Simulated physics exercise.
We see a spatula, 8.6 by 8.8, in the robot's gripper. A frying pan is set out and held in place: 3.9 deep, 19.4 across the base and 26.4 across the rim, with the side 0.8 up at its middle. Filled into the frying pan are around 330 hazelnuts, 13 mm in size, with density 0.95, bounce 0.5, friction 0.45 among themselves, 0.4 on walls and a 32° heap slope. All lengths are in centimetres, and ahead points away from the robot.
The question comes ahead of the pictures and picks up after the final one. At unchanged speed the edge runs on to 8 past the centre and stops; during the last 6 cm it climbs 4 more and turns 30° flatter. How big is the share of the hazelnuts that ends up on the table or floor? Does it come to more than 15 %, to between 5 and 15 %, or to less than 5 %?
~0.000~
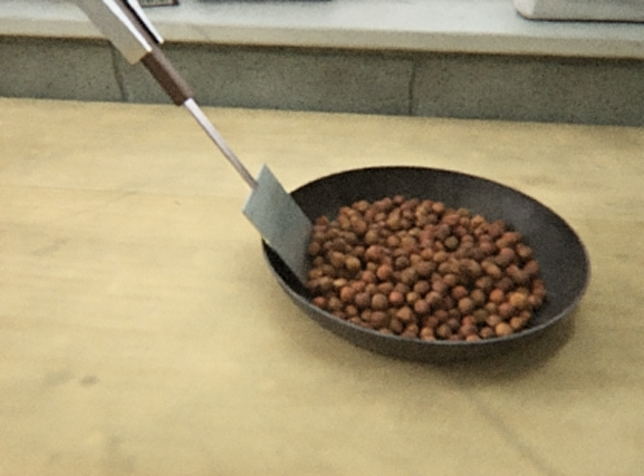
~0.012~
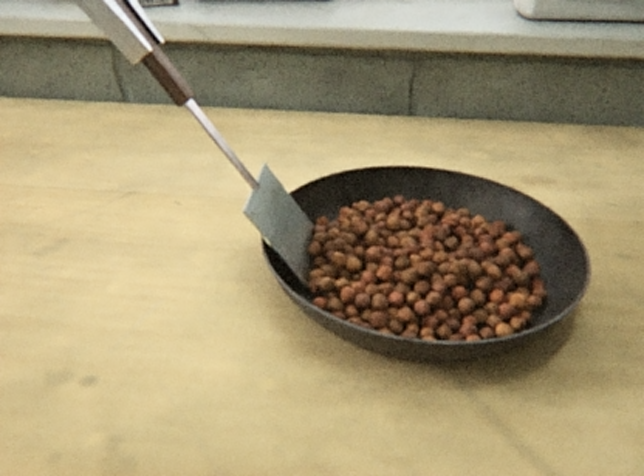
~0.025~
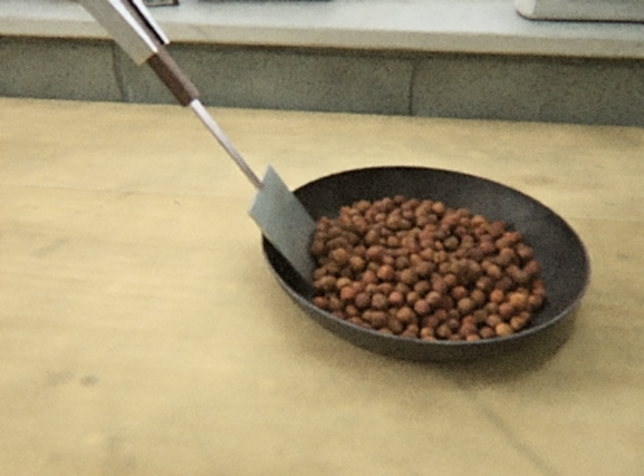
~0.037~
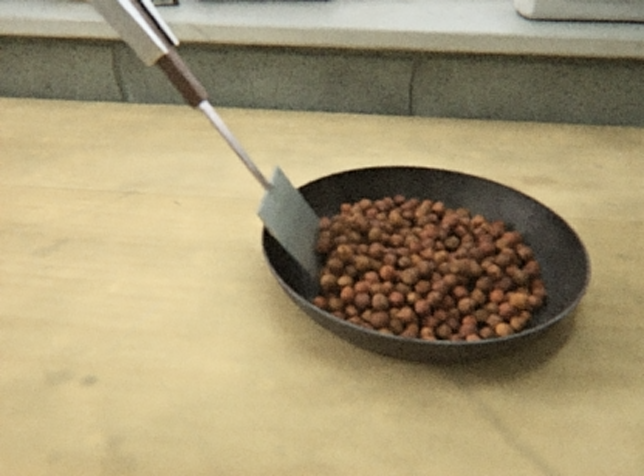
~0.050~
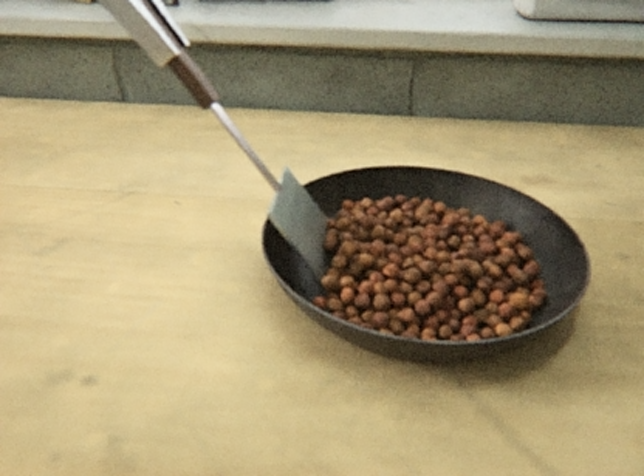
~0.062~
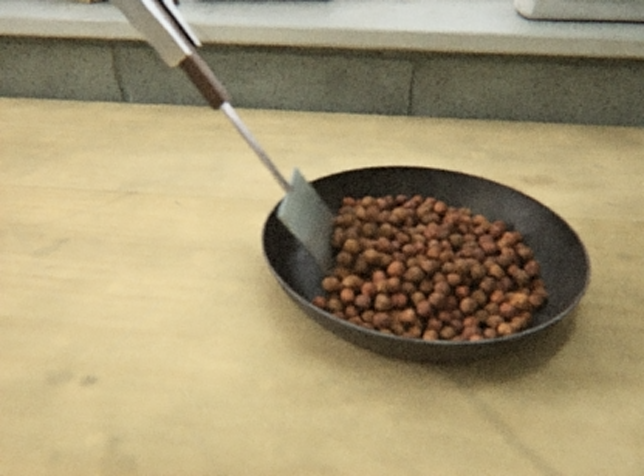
It comes to between 5 and 15 %.
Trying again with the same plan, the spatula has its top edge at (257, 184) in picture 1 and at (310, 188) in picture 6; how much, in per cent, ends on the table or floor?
My guess would be close to 20 per cent.
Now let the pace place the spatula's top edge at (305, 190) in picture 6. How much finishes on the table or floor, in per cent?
20 %.
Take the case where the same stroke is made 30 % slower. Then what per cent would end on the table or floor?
About 5 %.
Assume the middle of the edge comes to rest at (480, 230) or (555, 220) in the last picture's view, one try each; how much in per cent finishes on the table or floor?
First try roughly 0 percent, second roughly 30 percent.
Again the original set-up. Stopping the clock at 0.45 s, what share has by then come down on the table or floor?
Share at that moment: Roughly 8 %.
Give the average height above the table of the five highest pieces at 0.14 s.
I'd put them at about 5 centimetres above the table.
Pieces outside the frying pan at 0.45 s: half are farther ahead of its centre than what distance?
The distance is around 18 cm.
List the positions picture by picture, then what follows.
In the first picture, spatula top edge at (254, 185), sloping 55°; upper third of the load around (412, 252), from x 315 to 540, top at y 200; 329 in the frying pan.
In the second picture, spatula top edge at (254, 185), sloping 55°; upper third of the load around (412, 252), from x 315 to 540, top at y 200.
In the third picture, spatula top edge at (259, 186), sloping 55°; upper third of the load around (408, 252), from x 320 to 540, top at y 200.
In the fourth picture, spatula top edge at (268, 187), sloping 55°; upper third of the load around (407, 252), from x 320 to 540, top at y 200.
In the fifth picture, spatula top edge at (278, 188), sloping 55°; upper third of the load around (406, 250), from x 320 to 540, top at y 200.
In the sixth picture, spatula top edge at (288, 189), sloping 55°; upper third of the load around (407, 249), from x 320 to 540, top at y 200; 329 in the frying pan.
After 0.14 s, sloping 55°, highest piece 6 above the table; 329 in the frying pan.
After 0.21 s, sloping 45°, highest piece 6 above the table; 329 in the frying pan.
After 0.45 s, sloping 25°, highest piece 5 above the table; 301 in the frying pan, 28 on the table or floor.
After 1.50 s, sloping 25°, highest piece 5 above the table; 298 in the frying pan, 31 on the table or floor.
At rest, 298 in the frying pan, 31 on the table or floor. That is 9 % on the table or floor.
